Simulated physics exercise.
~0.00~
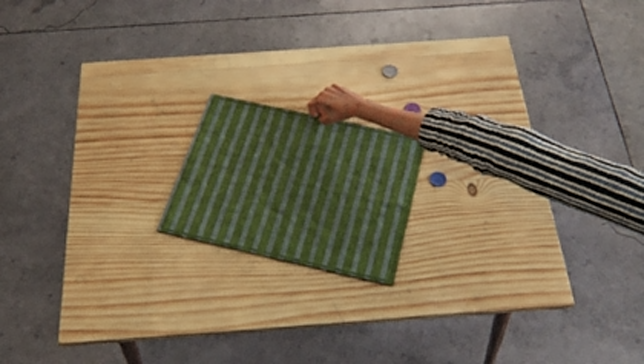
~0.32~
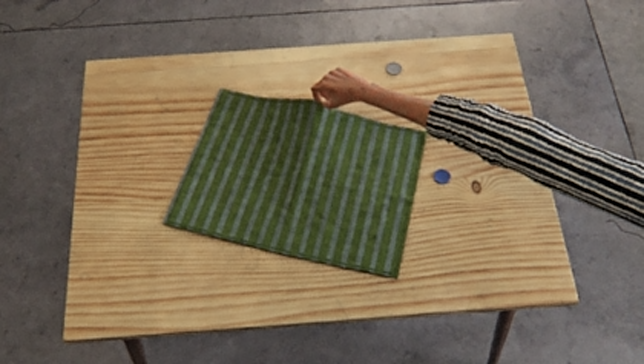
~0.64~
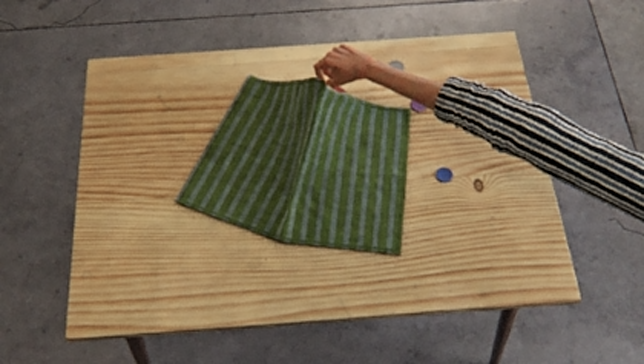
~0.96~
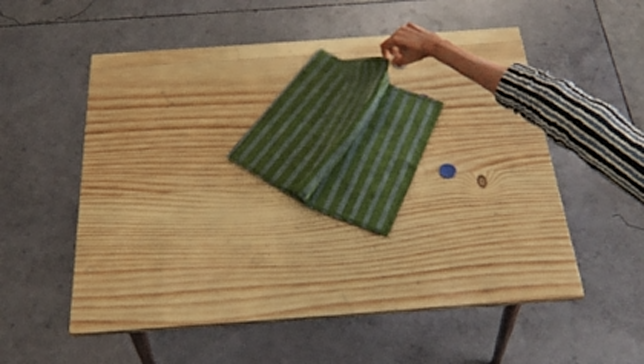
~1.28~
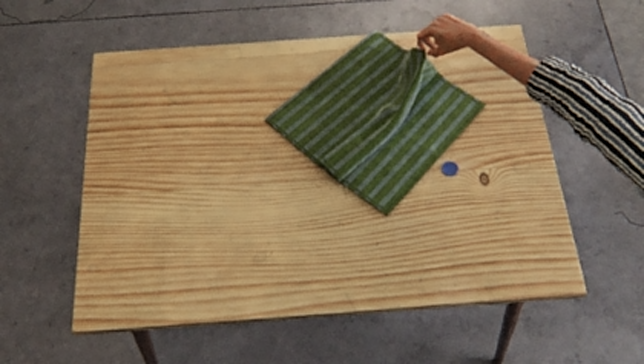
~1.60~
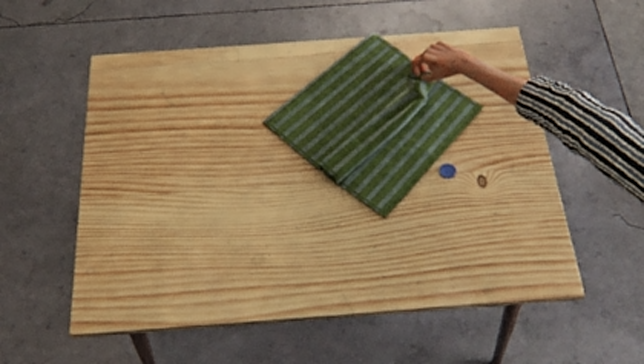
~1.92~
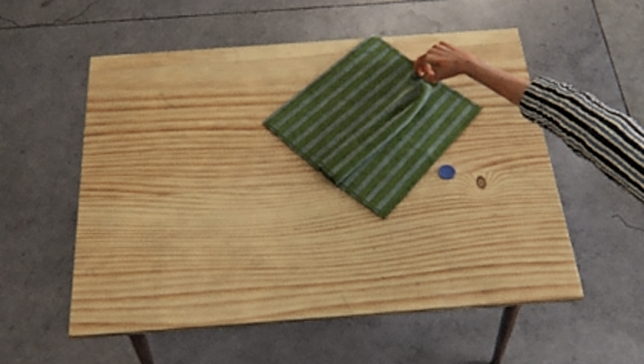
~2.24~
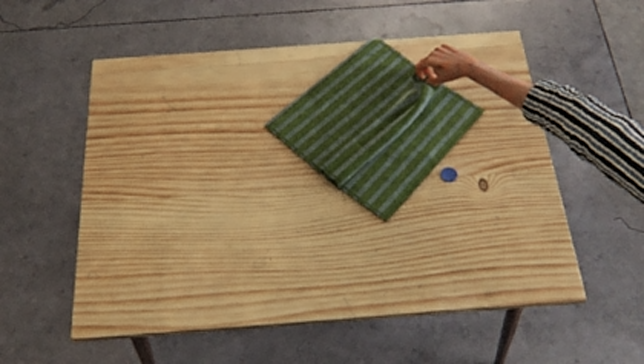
On a wooden table, a hand in a striped sleeve pinched the far edge of a green striped cloth, lifted it and dragged it to the upper right over some small flat things, ending with it slightly rumpled beside an uncovered blue disc.
